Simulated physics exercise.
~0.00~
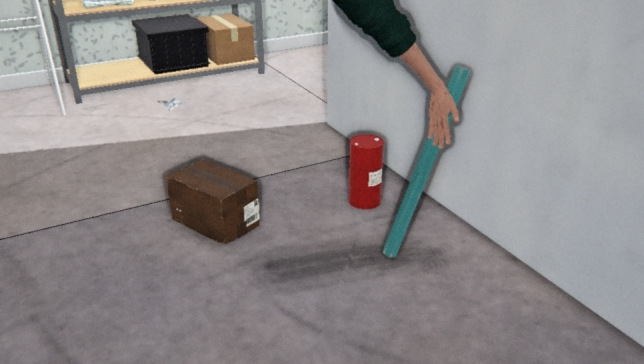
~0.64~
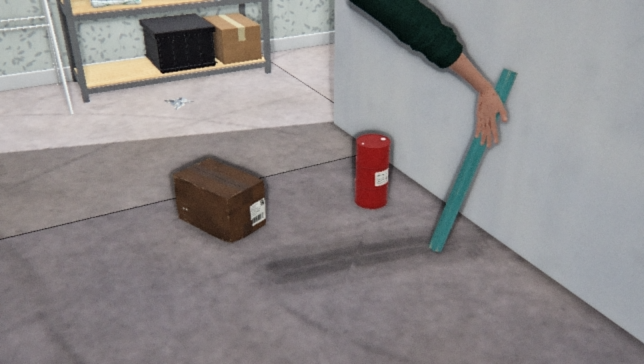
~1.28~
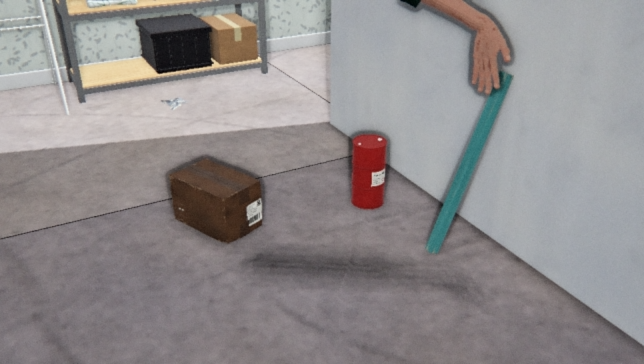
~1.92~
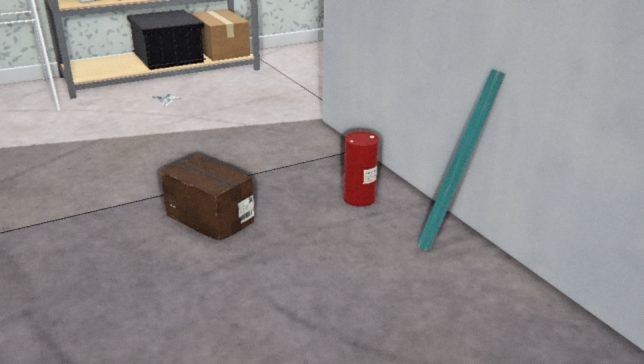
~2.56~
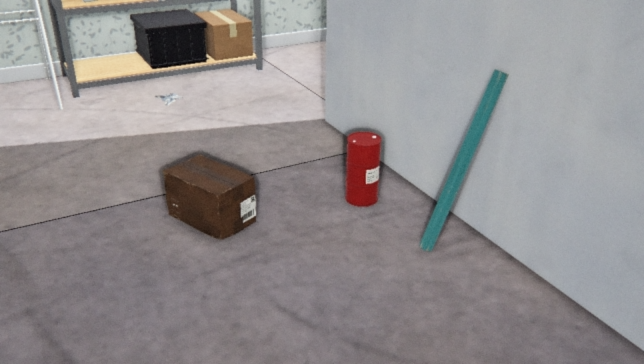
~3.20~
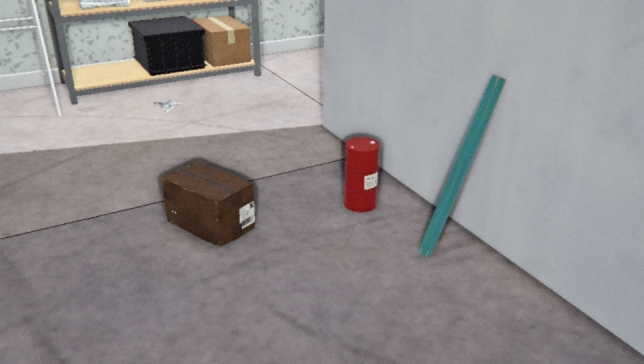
Storage room with concrete floor, a hand leaning a turquoise pole against a pale wall, letting go, and the pole staying propped.
